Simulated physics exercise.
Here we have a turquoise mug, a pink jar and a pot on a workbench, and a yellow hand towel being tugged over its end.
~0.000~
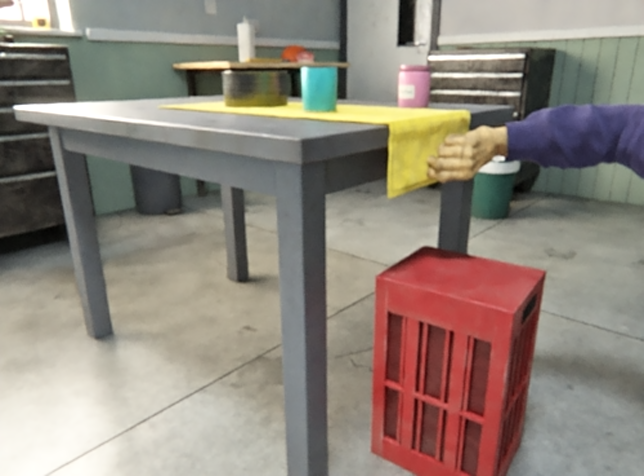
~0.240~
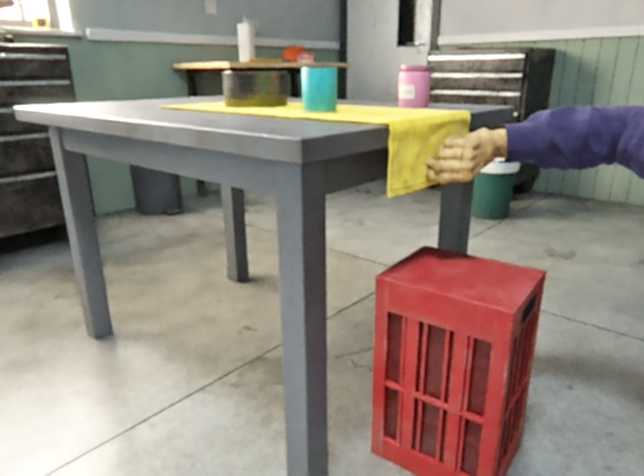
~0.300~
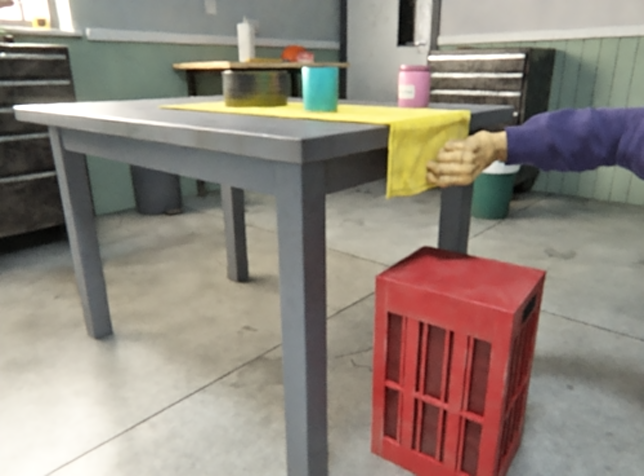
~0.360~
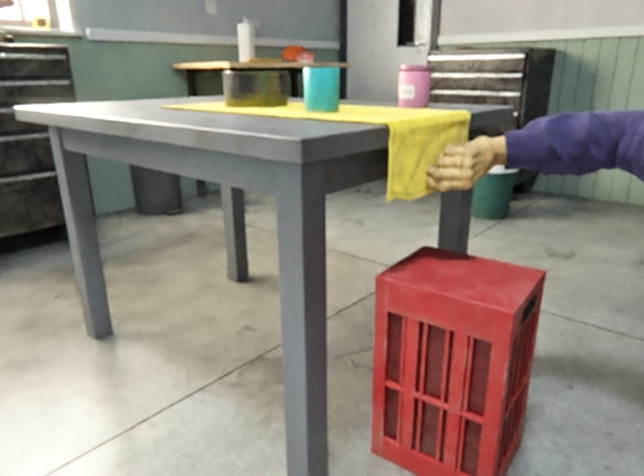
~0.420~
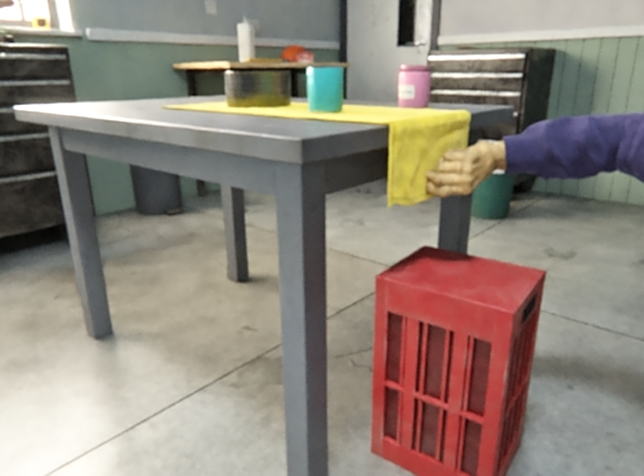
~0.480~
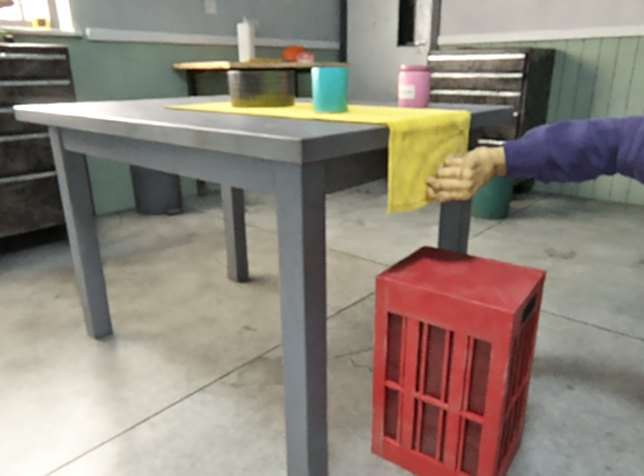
A yellow hand towel is tugged slowly down over the right end of a gray workbench by a gloved hand on a purple-sleeved arm. As its hanging end lowers slightly, the turquoise mug and dark pot on it shift a little rightward, while the pink jar beside the cloth stays put.
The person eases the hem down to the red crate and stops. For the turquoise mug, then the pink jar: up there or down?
In the end the turquoise mug remains up there; the pink jar keeps clear of the edge.
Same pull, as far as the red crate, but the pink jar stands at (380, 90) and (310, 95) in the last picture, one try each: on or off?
First place: Goes over the edge; second place: Remains up there.
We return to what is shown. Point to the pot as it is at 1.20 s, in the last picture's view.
At about (297, 90).
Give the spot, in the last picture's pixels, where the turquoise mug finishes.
It ends at (385, 92).
Around 0.80 s, hem going down; mug carried along near (350, 91); jar as before.
Around 1.20 s, hem on the crate; mug carried along near (379, 92); jar as before.
Finally, hem on the crate; mug carried along near (385, 92); jar as before. The turquoise mug keeps clear of the edge and the pink jar stays on the table.
